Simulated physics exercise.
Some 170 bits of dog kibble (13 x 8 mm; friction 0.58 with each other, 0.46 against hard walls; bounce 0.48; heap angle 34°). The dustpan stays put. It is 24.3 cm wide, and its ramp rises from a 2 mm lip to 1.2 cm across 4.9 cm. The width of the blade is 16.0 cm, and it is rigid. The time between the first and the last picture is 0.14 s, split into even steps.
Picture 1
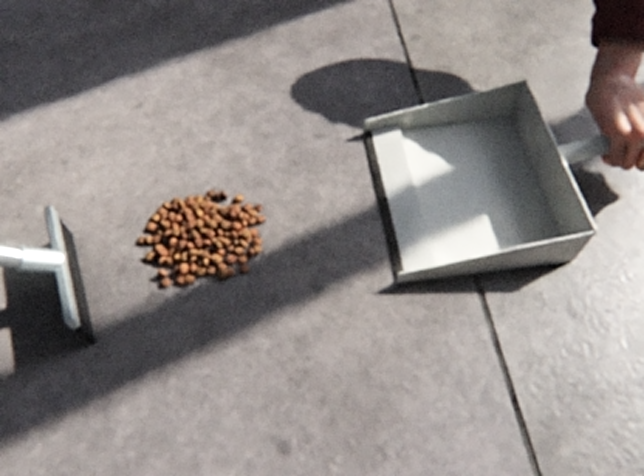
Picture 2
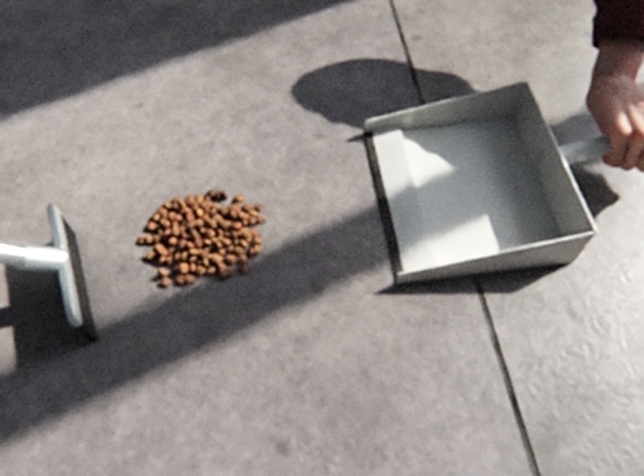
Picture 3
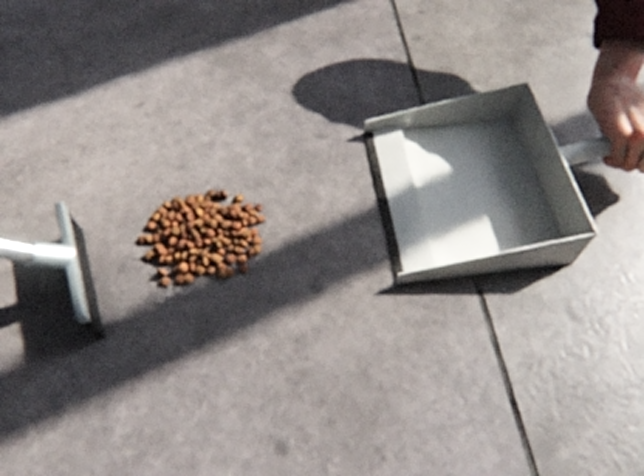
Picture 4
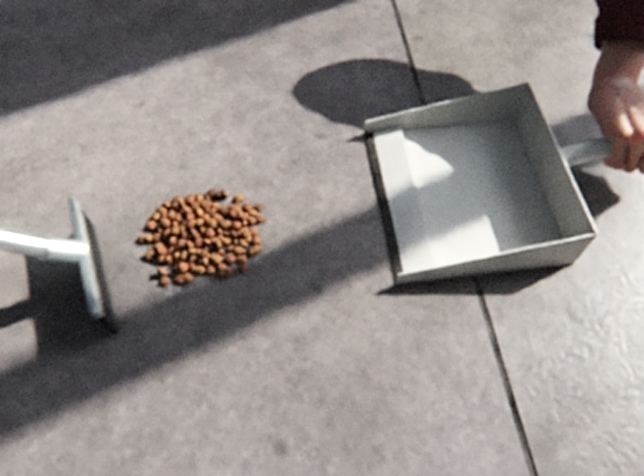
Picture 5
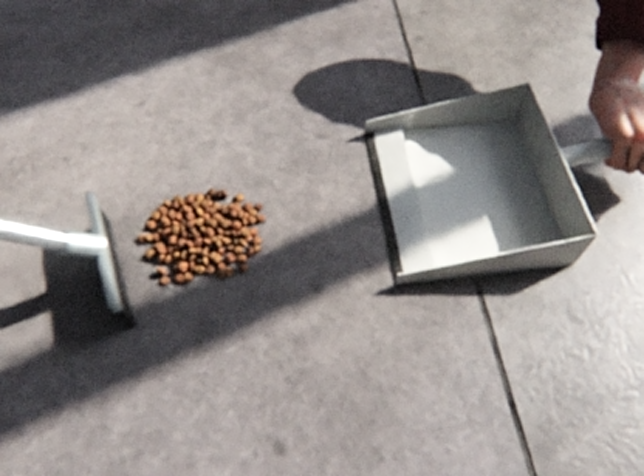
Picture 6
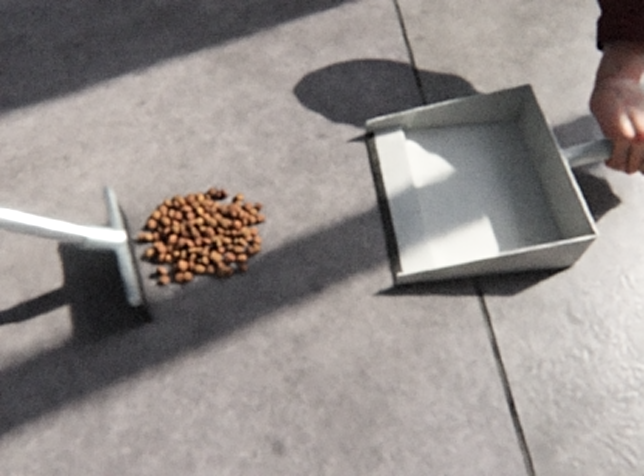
A pale, flat-bladed tool slides right across the grey floor, nearing a still brown kibble pile.
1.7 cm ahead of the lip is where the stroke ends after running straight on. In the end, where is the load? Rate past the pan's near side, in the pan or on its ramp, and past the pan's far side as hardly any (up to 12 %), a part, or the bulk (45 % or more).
Near side: Hardly any, pan: A part, far side: Hardly any.
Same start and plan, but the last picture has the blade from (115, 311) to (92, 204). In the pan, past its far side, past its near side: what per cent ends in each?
Pan: 10, far side: 0, near side: 0.
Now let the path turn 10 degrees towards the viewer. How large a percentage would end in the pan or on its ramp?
10 %.
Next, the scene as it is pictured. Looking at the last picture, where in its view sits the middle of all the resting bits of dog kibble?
After settling, the middle sits near (364, 180).
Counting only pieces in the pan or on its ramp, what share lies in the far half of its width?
I'd say near 50 per cent.
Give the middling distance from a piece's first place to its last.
Median: Approx. 22 cm.
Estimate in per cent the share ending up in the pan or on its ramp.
Near 20 in every hundred.
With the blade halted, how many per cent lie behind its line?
Something like 15 per cent, roughly.
Then, 0.19 s after the last picture, middle of the blade 17 cm from the lip; 0 % over the lip, far side 0 %, near side 0 %.
Then, 0.31 s after the last picture, middle of the blade 8 cm from the lip; 0 % over the lip, far side 0 %, near side 0 %.
Then, 0.57 s after the last picture, middle of the blade 4 cm from the lip; 20 % over the lip, far side 0 %, near side 0 %.
In the end, near side 0 %, pan 20 %, far side 0 %, in front of the lip or behind the blade 80 %.
